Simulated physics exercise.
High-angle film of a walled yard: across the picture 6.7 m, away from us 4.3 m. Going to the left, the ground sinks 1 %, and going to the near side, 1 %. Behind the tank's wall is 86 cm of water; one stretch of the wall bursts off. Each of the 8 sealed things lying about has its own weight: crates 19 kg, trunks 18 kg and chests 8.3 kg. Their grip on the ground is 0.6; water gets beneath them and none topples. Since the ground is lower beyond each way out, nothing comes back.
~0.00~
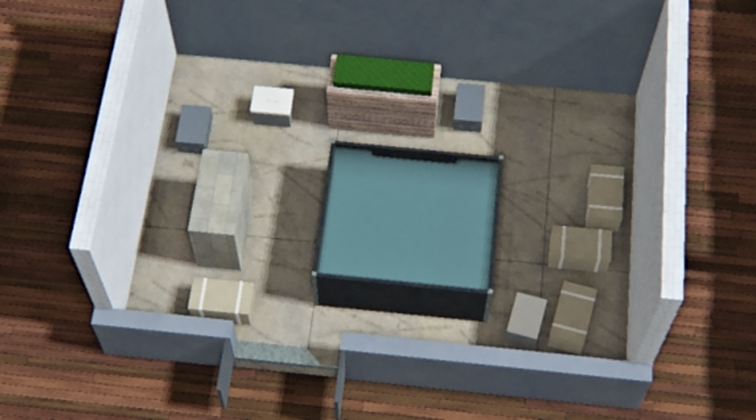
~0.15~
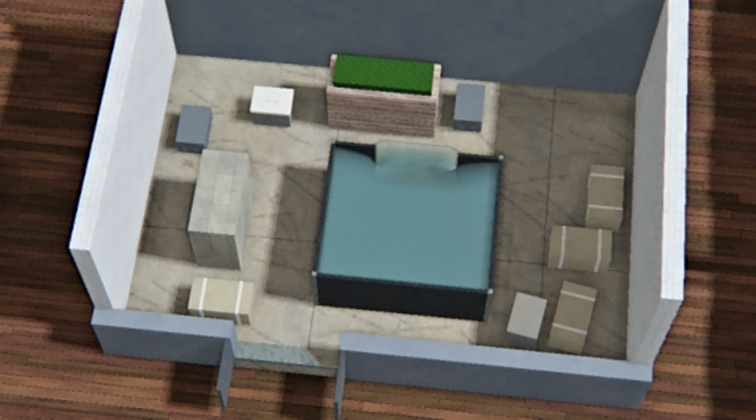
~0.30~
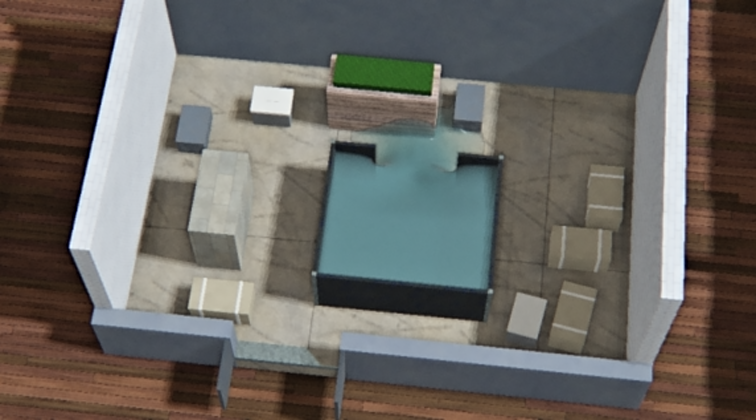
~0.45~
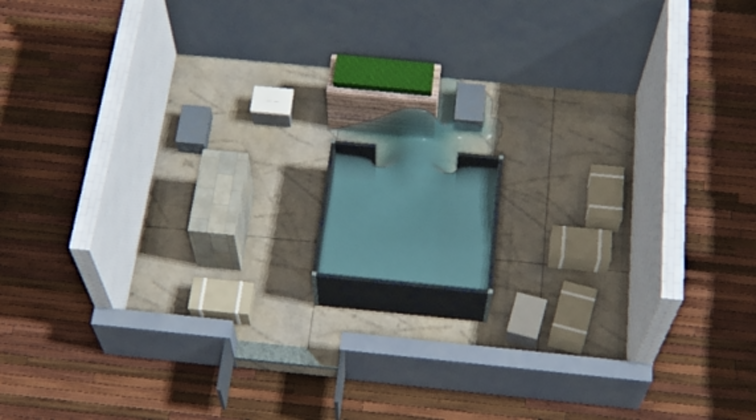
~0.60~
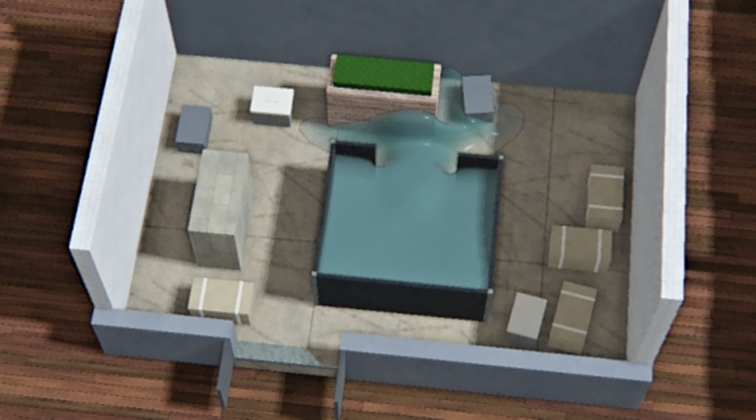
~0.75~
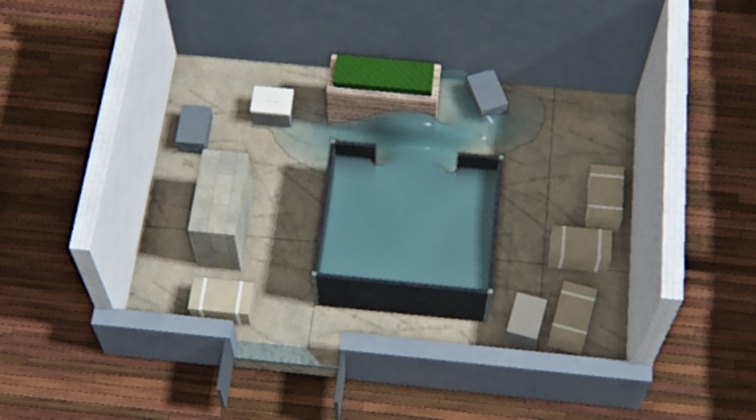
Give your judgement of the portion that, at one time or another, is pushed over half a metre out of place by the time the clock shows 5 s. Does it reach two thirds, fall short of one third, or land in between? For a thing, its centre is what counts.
Well over half, in fact two thirds or beyond.
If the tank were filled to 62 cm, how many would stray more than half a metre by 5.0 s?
Result: 5.
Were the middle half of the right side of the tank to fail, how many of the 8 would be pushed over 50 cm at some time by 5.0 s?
Count: 4.
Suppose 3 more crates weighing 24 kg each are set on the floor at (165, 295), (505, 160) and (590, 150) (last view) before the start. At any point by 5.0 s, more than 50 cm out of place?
Check, in order - exceeded, exceeded, exceeded.
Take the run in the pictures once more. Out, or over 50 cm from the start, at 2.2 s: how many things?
I count 2.
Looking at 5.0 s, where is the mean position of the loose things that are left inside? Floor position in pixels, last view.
Centred roughly on (403, 239).
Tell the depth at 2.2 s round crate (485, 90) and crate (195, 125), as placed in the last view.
First about 28 cm, second about 21 cm.
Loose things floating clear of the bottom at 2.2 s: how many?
Answer: 3.
After 1.1 s 1 of 8 are over 50 cm from their spots; 1 afloat.
After 2.2 s 2 of 8 are over 50 cm from their spots; 3 afloat.
After 3.5 s 4 of 8 are over 50 cm from their spots; 6 afloat.
After 5.0 s 6 of 8 are over 50 cm from their spots, and 7 have been at some point; 7 afloat.
